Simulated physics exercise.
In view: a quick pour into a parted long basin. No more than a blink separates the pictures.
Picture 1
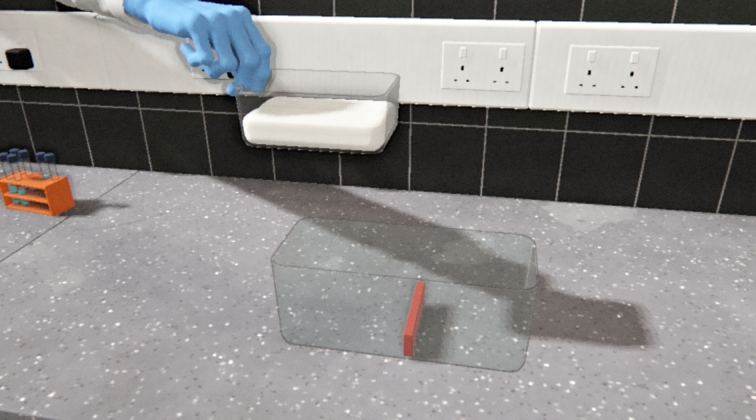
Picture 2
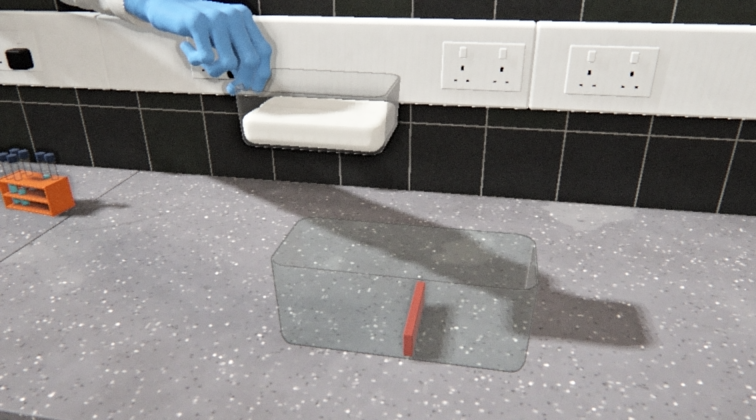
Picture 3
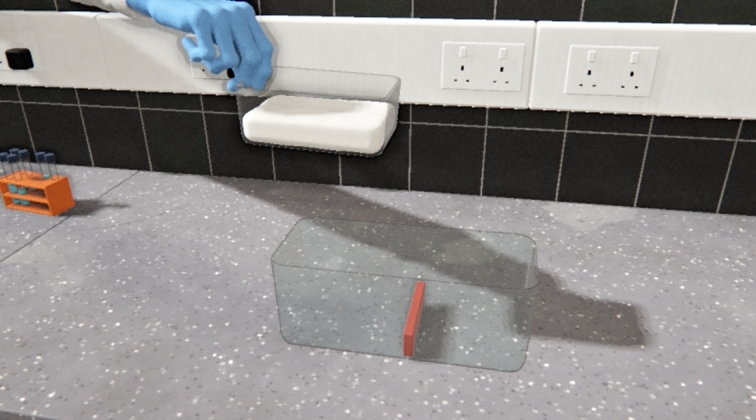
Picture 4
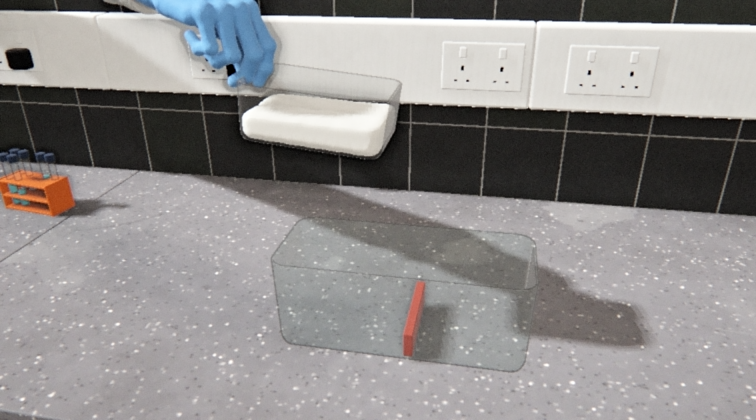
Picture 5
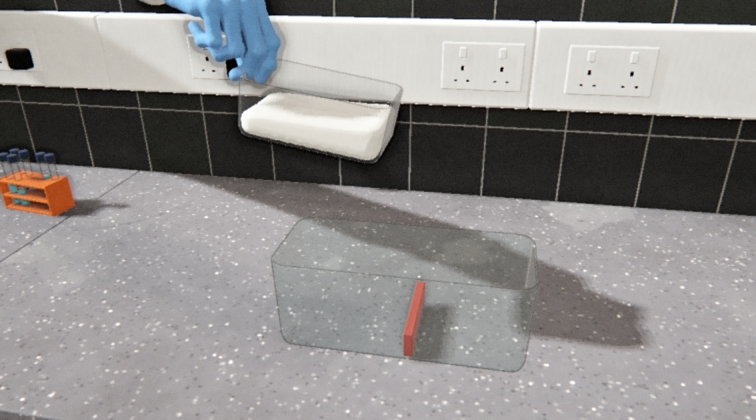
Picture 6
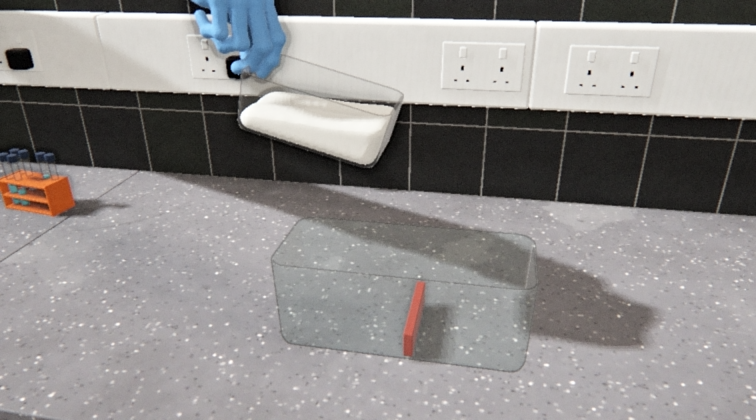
To begin with, a blue-gloved hand holds a clear container of white material almost level above a long, see-through basin with a red divider on a speckled counter. The hand then shifts slightly right, and the container gradually tilts, its right end dipping modestly while the basin stays still.
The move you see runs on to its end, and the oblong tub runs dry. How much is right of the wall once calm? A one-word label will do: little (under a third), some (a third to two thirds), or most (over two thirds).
Some.
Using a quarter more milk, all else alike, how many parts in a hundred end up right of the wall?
Near 60 in a hundred.
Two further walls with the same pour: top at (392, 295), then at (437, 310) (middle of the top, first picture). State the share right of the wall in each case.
The first gives 80 %, the second 40 %.
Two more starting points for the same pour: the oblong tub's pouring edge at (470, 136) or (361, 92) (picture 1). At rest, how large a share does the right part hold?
Around 85 percent first, around 35 percent second.
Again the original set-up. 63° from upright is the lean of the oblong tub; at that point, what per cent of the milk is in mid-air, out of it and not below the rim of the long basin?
Around 40 %.
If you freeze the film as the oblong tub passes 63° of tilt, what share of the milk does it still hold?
About 50 %.
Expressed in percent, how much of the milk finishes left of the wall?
Near 40 in a hundred.
A moment on, the oblong tub is tipped part way and 48 per cent is still to pour, 1 is left of the wall and 9 right of it.
Next, the oblong tub is tipped on its side and 15 per cent is still to pour, 14 is left of the wall and 54 right of it.
Then the oblong tub is tipped on its side and 3 per cent is still to pour, 37 is left of the wall and 54 right of it.
Later the oblong tub is tipped on its side and 0 per cent is still to pour, 42 is left of the wall and 55 right of it.
In the end 42 per cent lies left of the wall, 55 right of it and 3 outside.
